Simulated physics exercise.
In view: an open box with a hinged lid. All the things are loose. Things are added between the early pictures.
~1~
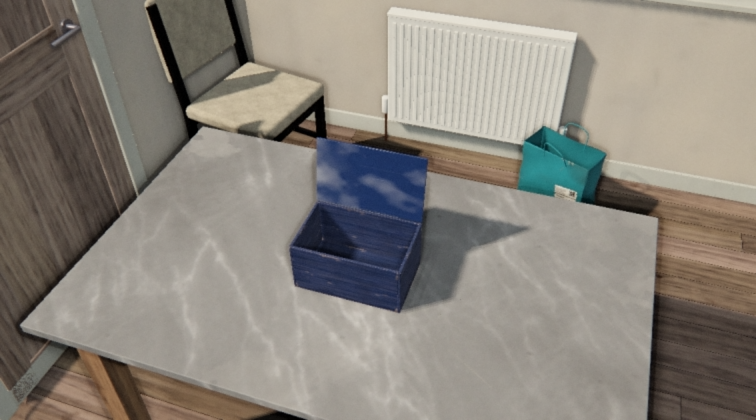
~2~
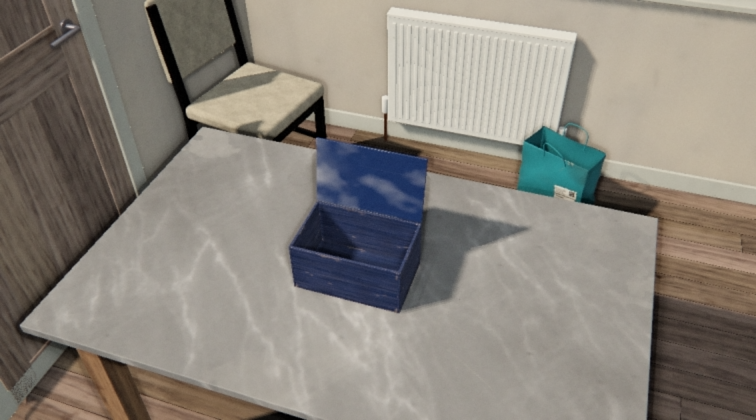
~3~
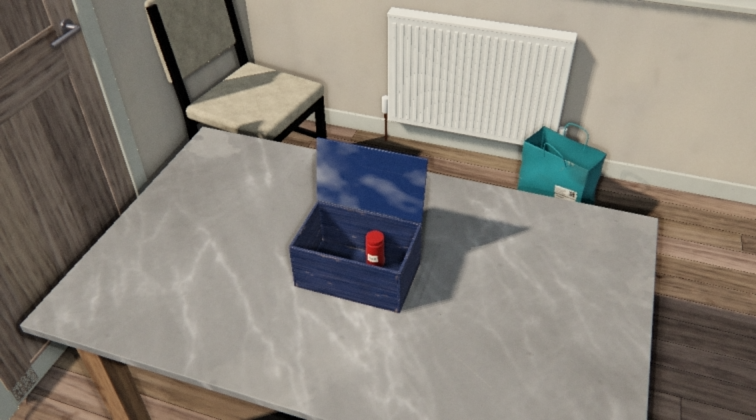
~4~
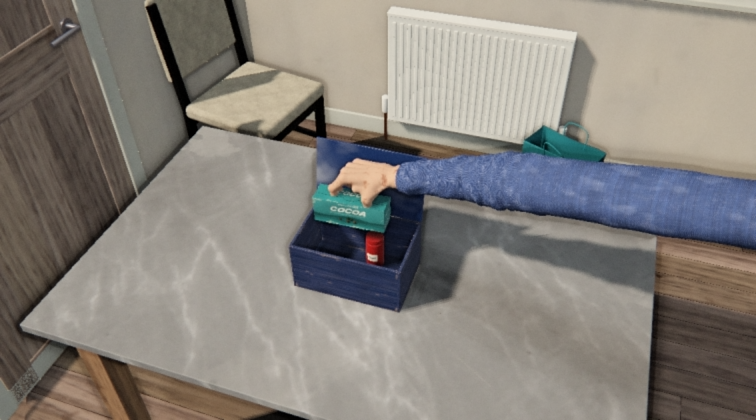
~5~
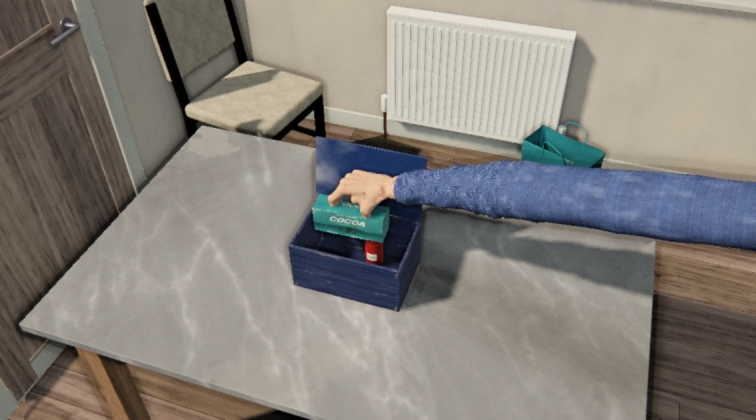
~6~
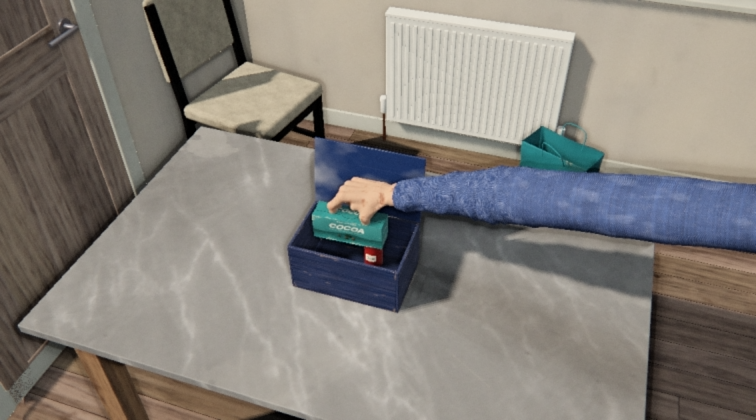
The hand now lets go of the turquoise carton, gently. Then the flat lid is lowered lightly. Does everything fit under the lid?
It closes.
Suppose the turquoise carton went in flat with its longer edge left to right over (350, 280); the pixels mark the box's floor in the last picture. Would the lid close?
Then it sits on the rim.
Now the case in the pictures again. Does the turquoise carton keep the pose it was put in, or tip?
The turquoise carton tips.
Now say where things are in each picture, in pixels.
In the first picture, the last thing is not in view yet.
In the second picture, the last thing is not in view yet.
In the third picture, the last thing is not in view yet; red shaker (375, 250).
In the fourth picture, on its way; turquoise carton (352, 209); red shaker (375, 249).
In the fifth picture, on its way; turquoise carton (351, 218); red shaker (374, 249).
In the sixth picture, in place under the hand; turquoise carton (350, 225).
Then, 1.10 s after the last picture, lid starting down; turquoise carton on its side near (364, 272).
Then, 1.70 s after the last picture, lid 44° above the rim; turquoise carton on its side near (364, 272).
At rest, lid shut; tipped over in the box, turquoise carton; red shaker in place. Seen from the same camera at the end, turquoise carton near (364, 272).
